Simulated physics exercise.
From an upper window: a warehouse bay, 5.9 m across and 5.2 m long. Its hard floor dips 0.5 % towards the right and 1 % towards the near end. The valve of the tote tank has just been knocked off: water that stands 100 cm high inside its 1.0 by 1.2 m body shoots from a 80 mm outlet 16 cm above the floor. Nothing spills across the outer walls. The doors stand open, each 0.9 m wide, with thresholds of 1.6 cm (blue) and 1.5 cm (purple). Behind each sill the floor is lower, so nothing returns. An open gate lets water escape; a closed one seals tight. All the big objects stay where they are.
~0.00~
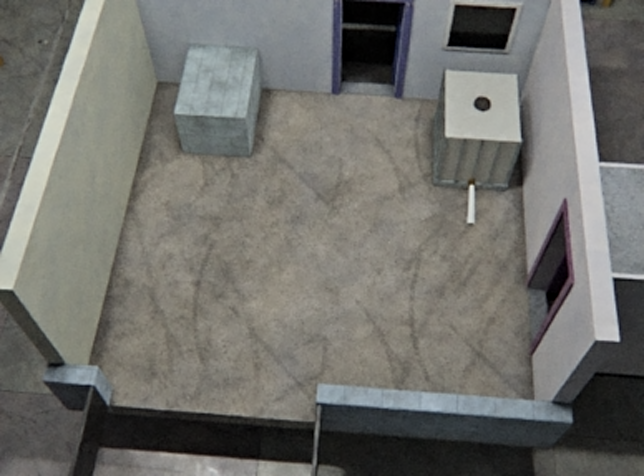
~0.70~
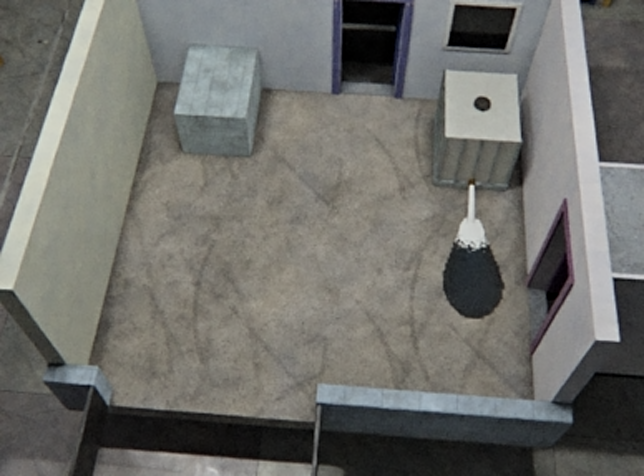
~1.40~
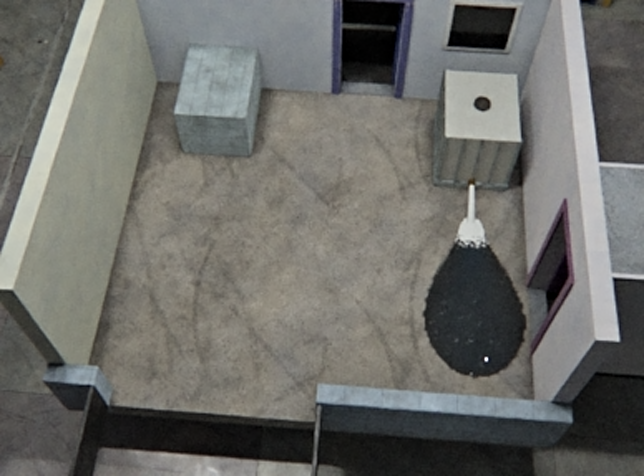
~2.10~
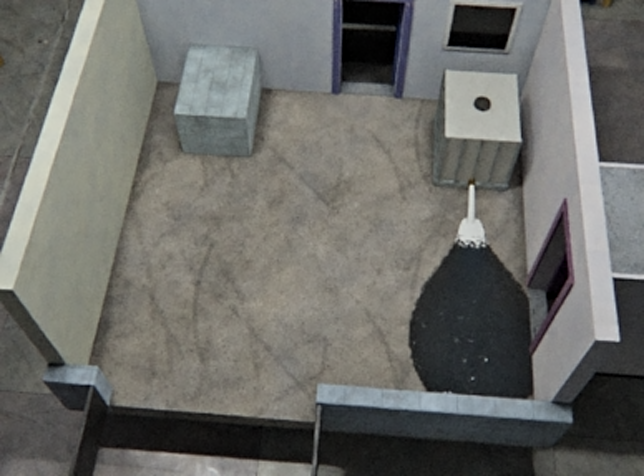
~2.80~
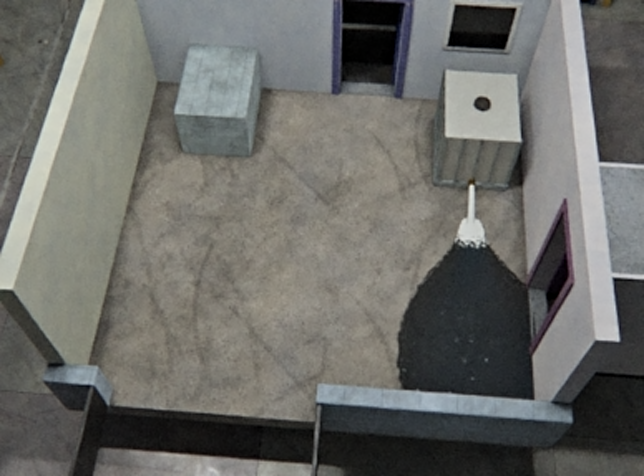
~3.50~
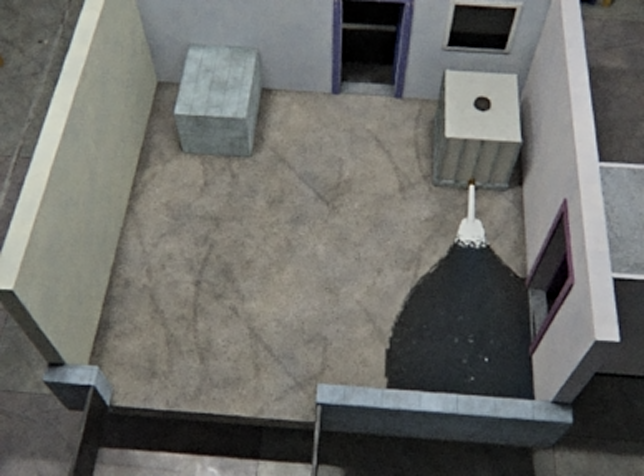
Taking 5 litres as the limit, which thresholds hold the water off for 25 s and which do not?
Within that time: At the blue door it keeps below the limit; at the purple door it exceeds the limit.
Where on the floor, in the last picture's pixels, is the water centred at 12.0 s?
At about (416, 353).
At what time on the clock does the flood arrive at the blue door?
Arrival: Blue not within the 25 s.
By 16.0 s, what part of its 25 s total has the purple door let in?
About 40 per cent.
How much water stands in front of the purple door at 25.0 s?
Some 3.0 cm.
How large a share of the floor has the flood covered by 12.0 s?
Some 35 per cent of it.
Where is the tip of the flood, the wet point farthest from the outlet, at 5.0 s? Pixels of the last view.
At about (330, 405).
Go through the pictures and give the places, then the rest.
In the first frame, the jet has just started at (472, 197); the ground is still dry.
In the second frame, the jet leaves at (472, 197); the sheet reaches (482, 315), 2.1 m away, and wets 0.8 m2.
In the third frame, from the spout at (472, 197) the water has spread over 2.0 m2; its tip is at (487, 373), and it is 1.1 cm deep on average.
In the fourth frame, from the spout at (472, 197) the water has spread over 3.2 m2; its tip is at a hidden place, and it is 1.1 cm deep on average.
In the fifth frame, the jet leaves at (472, 197); the sheet reaches a hidden place, 3.7 m away, and wets 3.6 m2.
In the sixth frame, the jet leaves at (472, 197); the sheet reaches a hidden place, 3.8 m away, and wets 3.9 m2.
After 5.0 s water covers 15 % of the floor and is deepest (5 cm) near (526, 420); blue door not reached, purple door 1.2 cm at the sill, 0 L in.
After 8.0 s water covers 20 % of the floor and is deepest (6 cm) near (512, 419); blue door not reached, purple door 2.3 cm at the sill, 0 L in.
After 12.0 s water covers 35 % of the floor and is deepest (6 cm) near (484, 417); blue door not reached, purple door 2.7 cm at the sill, 5 L in.
After 16.0 s water covers 40 % of the floor and is deepest (6 cm) near (484, 417); blue door not reached, purple door 2.9 cm at the sill, 12 L in.
After 25.0 s water covers 50 % of the floor and is deepest (7 cm) near (526, 420); blue door not reached, purple door 3.1 cm at the sill, 27 L in.
